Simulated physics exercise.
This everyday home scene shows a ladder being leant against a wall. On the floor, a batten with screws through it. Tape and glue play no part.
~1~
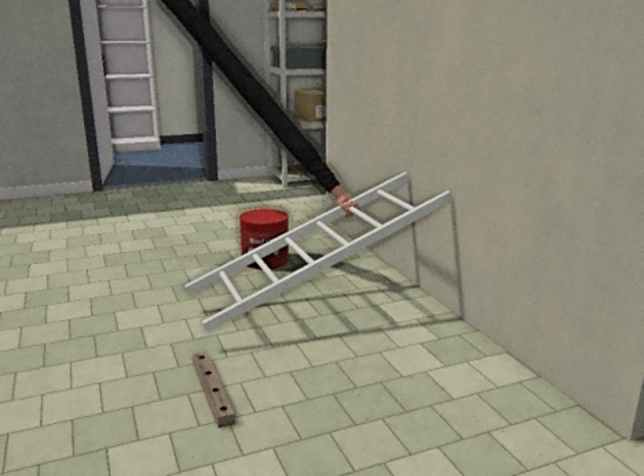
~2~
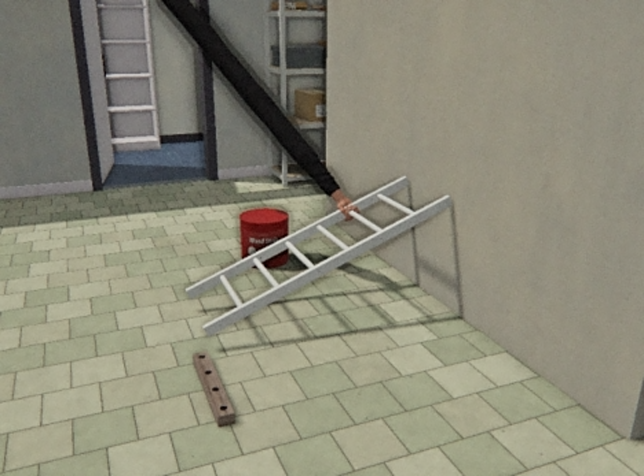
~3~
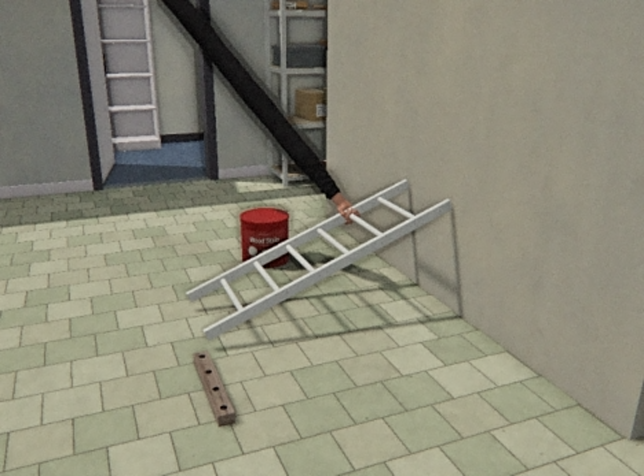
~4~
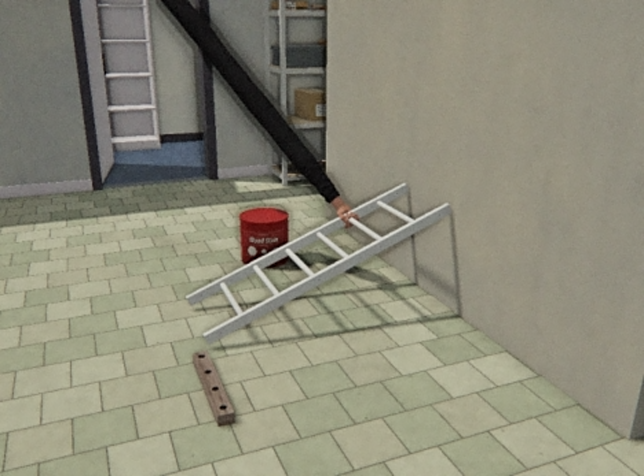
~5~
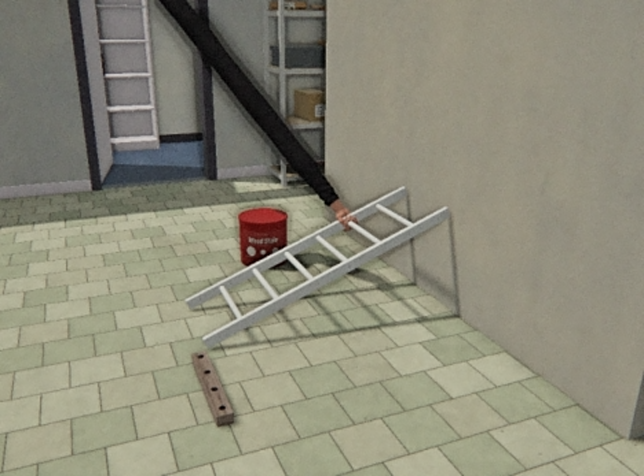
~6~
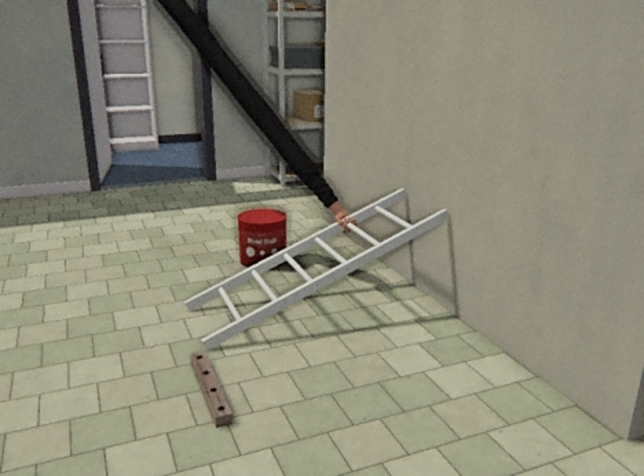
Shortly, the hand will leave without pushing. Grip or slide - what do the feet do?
The feet slide.
Then, 0.22 s past the last view, white ladder leaning 8° off how it started near (311, 277).
Then, 0.32 s past the last view, white ladder leaning 21° off how it started near (308, 304).
Finally, the white ladder slides out and falls, near (308, 304); nothing else stirs.
